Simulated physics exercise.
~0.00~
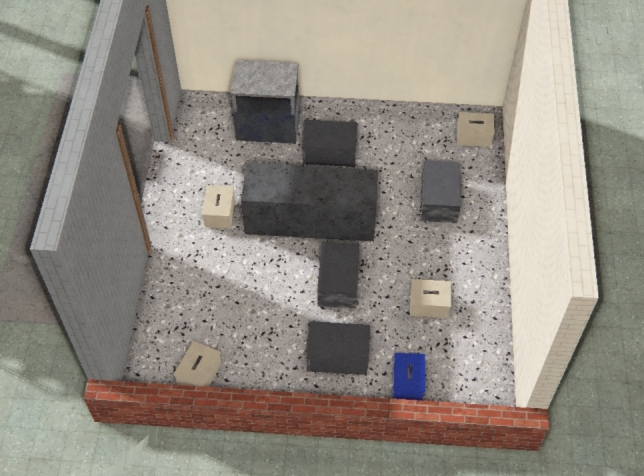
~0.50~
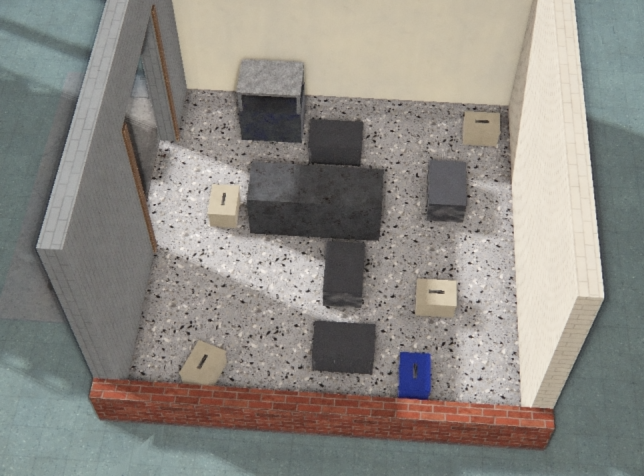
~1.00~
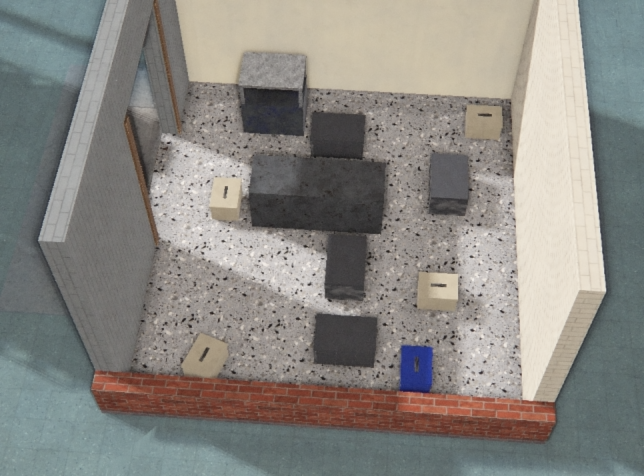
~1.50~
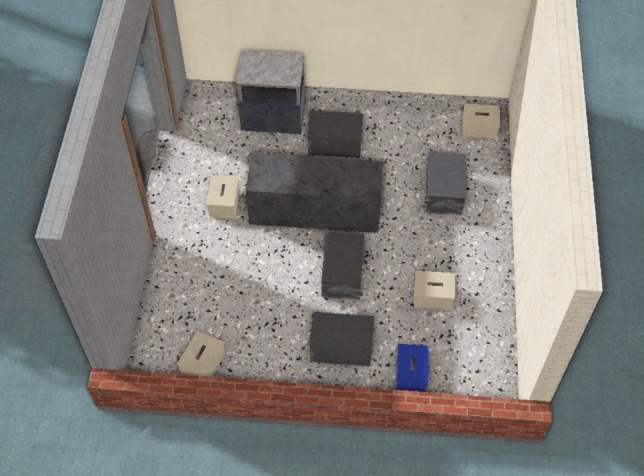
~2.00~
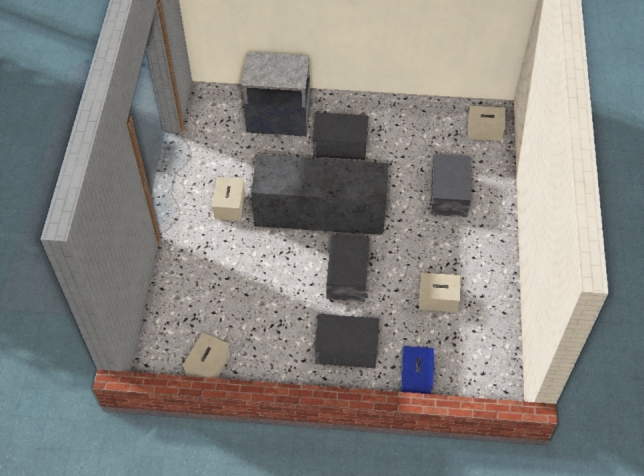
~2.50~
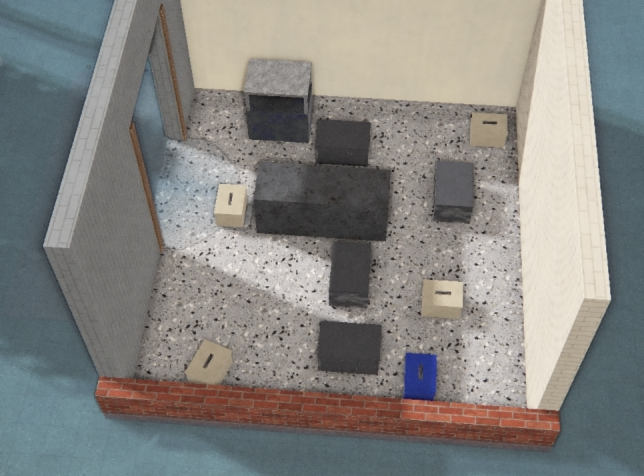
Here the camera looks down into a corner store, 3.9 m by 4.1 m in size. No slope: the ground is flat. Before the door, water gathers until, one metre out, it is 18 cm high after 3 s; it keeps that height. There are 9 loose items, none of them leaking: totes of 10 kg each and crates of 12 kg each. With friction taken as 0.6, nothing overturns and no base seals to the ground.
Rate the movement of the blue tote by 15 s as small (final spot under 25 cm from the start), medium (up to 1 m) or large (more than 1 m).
Large.
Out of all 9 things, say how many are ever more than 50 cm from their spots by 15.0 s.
Answer: 9.
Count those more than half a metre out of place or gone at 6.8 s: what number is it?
Answer: 2.
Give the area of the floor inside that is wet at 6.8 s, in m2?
Roughly 13 m2.
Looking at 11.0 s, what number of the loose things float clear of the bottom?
7.
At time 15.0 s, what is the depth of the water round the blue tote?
Roughly 13 cm deep.
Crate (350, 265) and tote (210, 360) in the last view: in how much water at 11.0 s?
Depth approx. 8 cm / 7 cm.
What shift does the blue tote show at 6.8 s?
It has shifted about 0 cm.
After 3.5 s the blue tote is near (421, 372), 0.0 m from its start, aground; 0 afloat.
After 6.8 s the blue tote is near (421, 372), 0.0 m from its start, aground; 2 afloat.
After 11.0 s the blue tote is near (400, 302), 0.8 m from its start, afloat; 7 afloat.
After 15.0 s the blue tote is near (494, 259), 1.5 m from its start, afloat; 9 afloat.
